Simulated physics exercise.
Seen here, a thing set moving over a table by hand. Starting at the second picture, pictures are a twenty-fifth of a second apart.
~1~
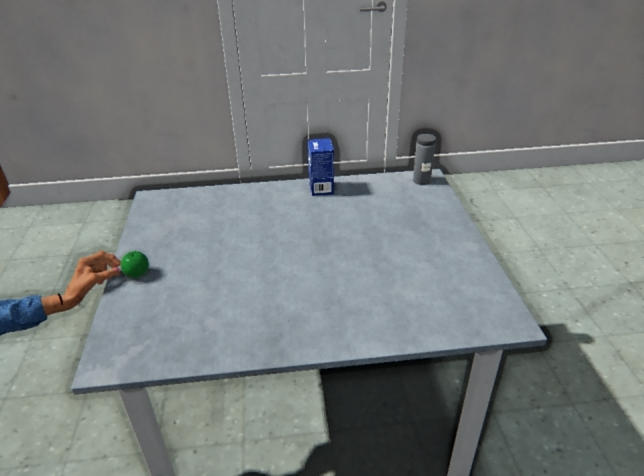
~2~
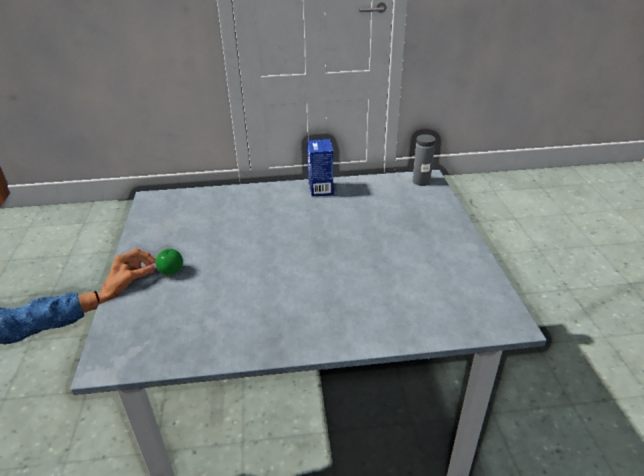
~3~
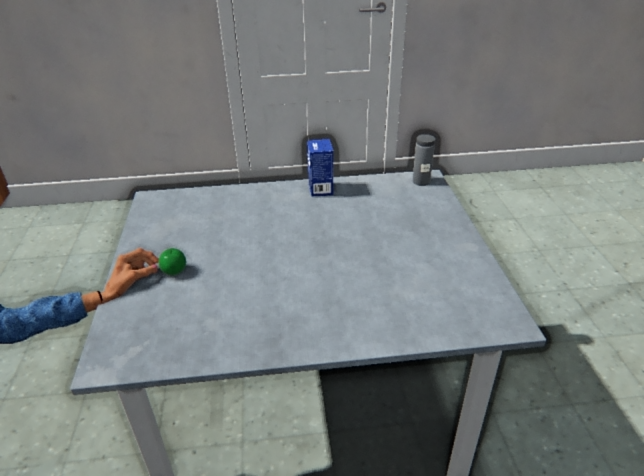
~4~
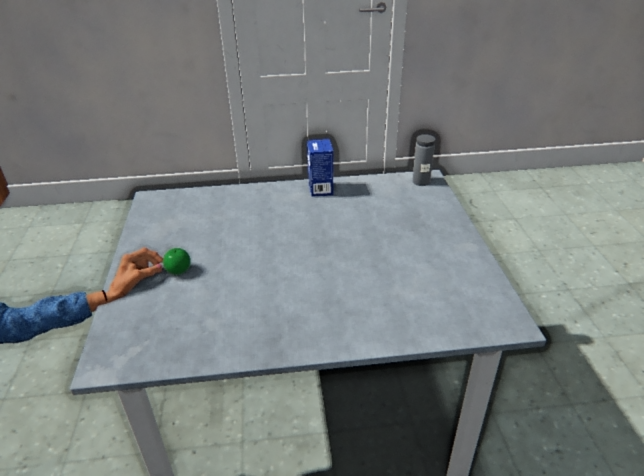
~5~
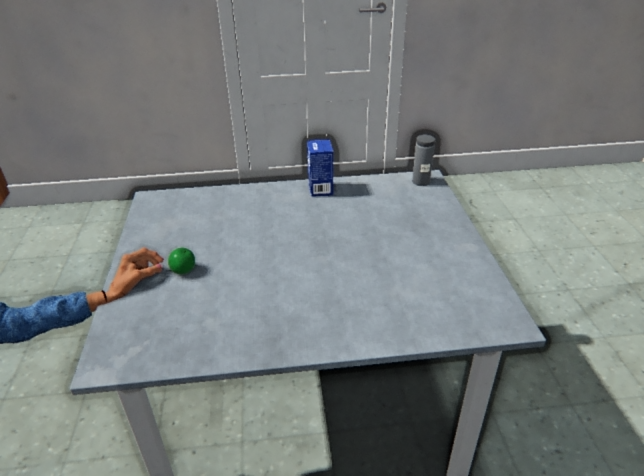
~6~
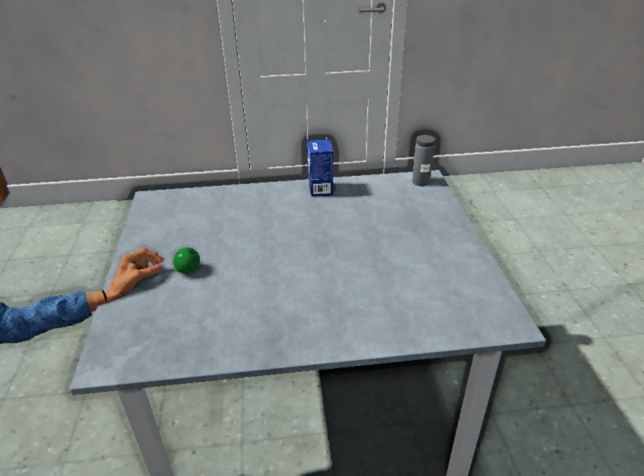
On a gray table with a blue box and a dark canister at the back, a hand moved a small green apple to the right, then stayed still as the apple slowly edged away from its fingers.
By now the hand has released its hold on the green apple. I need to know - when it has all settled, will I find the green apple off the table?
I expect it to keep its place on the table.
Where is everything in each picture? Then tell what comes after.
Under the hand; green apple (135, 265), in the first frame.
Under the hand; green apple (170, 262), in the second frame.
Under the hand; green apple (173, 262), in the third frame.
Green apple (177, 261), in the fourth frame.
Green apple (182, 261), in the fifth frame.
Green apple (187, 261) shifted a little, in the sixth frame.
Then, 0.10 s on from there, green apple shifted about its own width near (198, 260).
Then, 0.30 s on from there, green apple shifted about its own width near (217, 258).
Then, 0.60 s on from there, green apple shifted well along near (235, 257).
In the end, moved from the start, green apple. At the end, from the last picture's camera, green apple near (243, 256).
